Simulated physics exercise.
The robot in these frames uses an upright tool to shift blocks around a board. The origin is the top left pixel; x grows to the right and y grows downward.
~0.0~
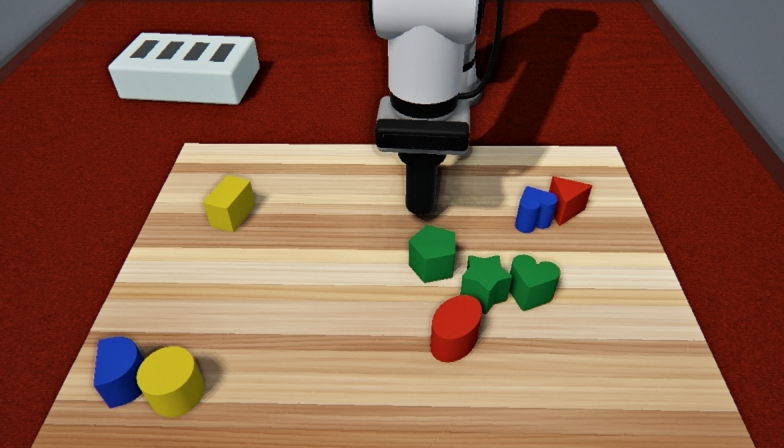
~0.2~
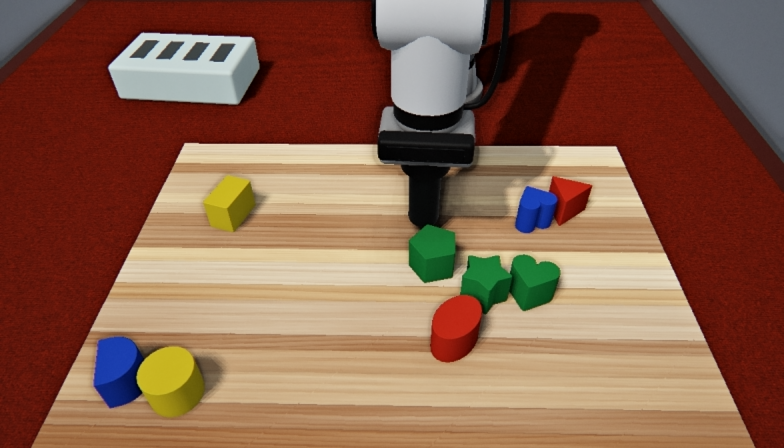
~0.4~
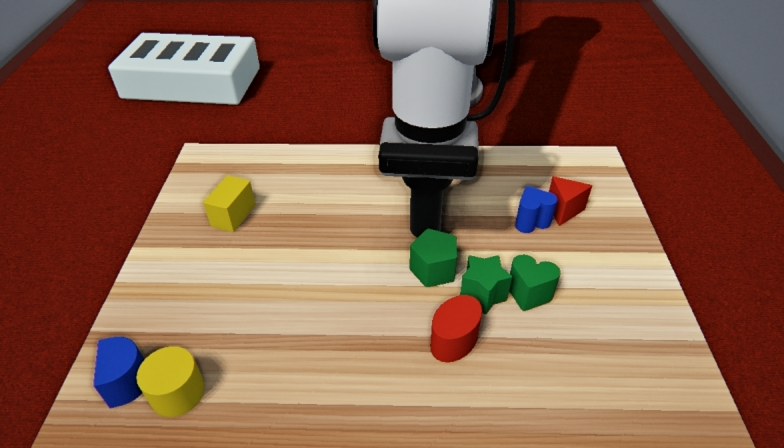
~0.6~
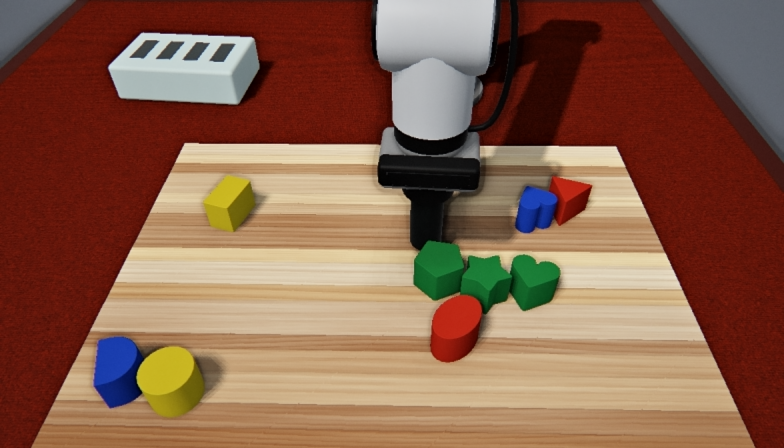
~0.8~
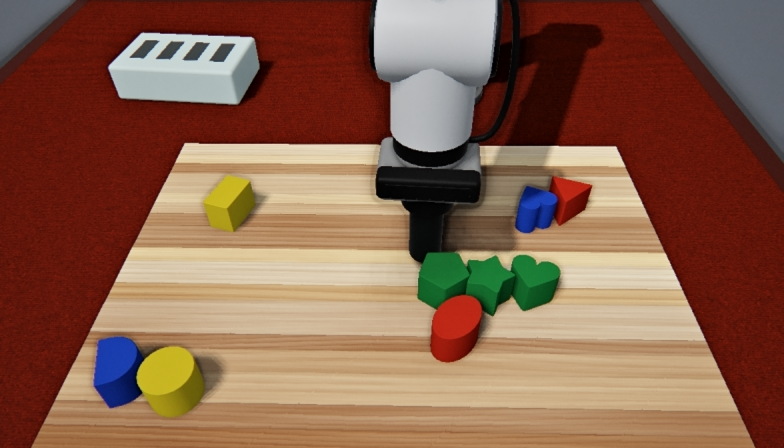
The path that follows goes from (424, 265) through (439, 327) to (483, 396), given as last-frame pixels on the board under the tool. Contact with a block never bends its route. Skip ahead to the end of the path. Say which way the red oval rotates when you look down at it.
In a top view, it turns clockwise.
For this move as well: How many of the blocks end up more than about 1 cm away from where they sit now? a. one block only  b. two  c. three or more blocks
Choice c: Three or more blocks.
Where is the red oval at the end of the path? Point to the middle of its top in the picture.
For the centre of its top, I'd go with (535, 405).
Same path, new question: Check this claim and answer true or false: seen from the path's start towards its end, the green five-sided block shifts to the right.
Answer: False.
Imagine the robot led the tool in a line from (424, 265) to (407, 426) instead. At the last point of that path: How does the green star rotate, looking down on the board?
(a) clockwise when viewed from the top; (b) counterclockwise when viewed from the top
Correct choice: B.
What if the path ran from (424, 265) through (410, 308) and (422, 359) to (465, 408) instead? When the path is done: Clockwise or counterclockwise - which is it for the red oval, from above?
Answer: Clockwise.
On the path given first. One third of the way, tool at (434, 294); green five-sided block at (467, 304), turned 40° anticlockwise; red oval at (474, 341), turned 50° clockwise; green star at (500, 281), turned 50° anticlockwise.
Two thirds of the way, tool at (450, 339); green five-sided block at (497, 334), turned 95° anticlockwise; red oval at (502, 378), turned 85° clockwise; green star at (500, 281), turned 50° anticlockwise.
At the end, tool at (485, 385); green five-sided block at (512, 338), turned 120° anticlockwise; red oval at (535, 405), turned 75° clockwise; green star at (500, 281), turned 50° anticlockwise.
